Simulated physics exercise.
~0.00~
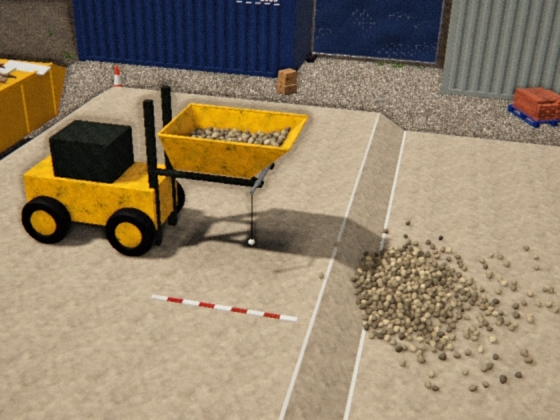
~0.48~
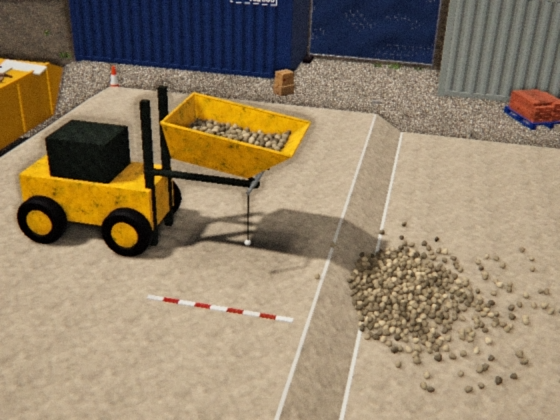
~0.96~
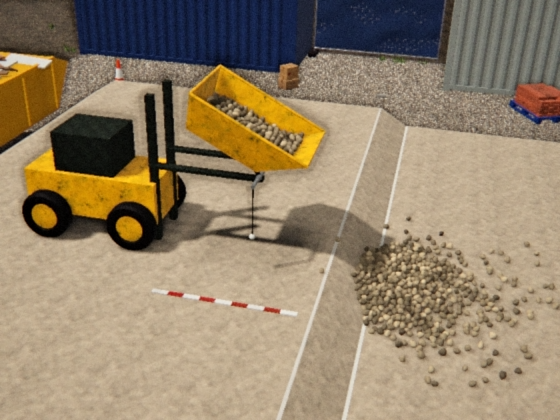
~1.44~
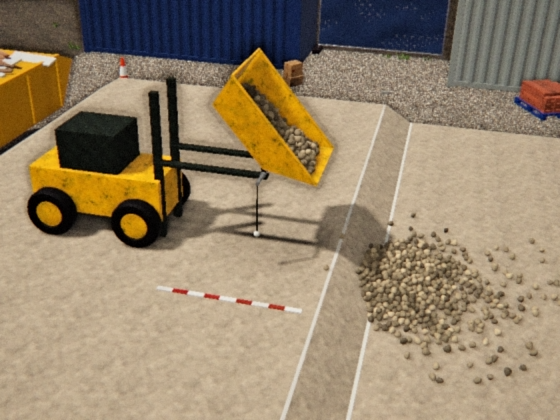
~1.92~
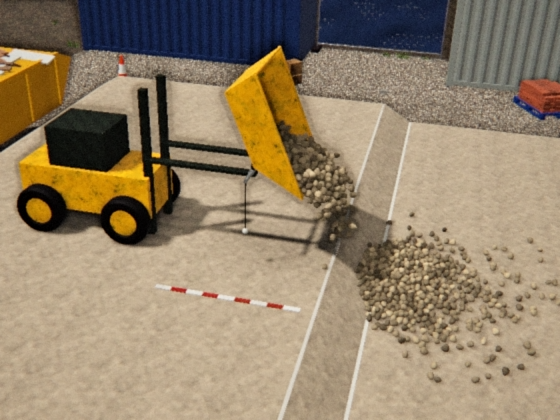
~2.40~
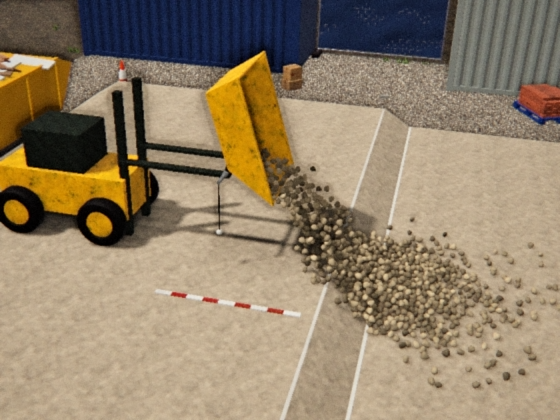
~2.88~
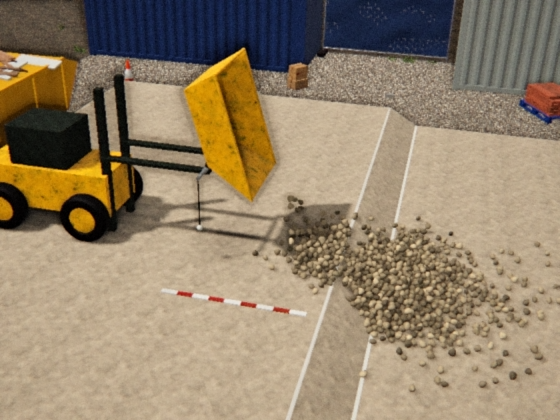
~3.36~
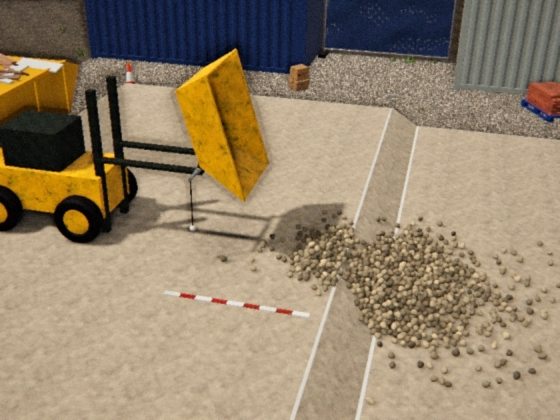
We see a yellow fork truck tip its raised skip of stones to the right, pouring them onto the ground beside an earlier heap as it backs away left; the stones spread across the strip between white lines and join the heap, leaving the skip empty and steeply tilted.
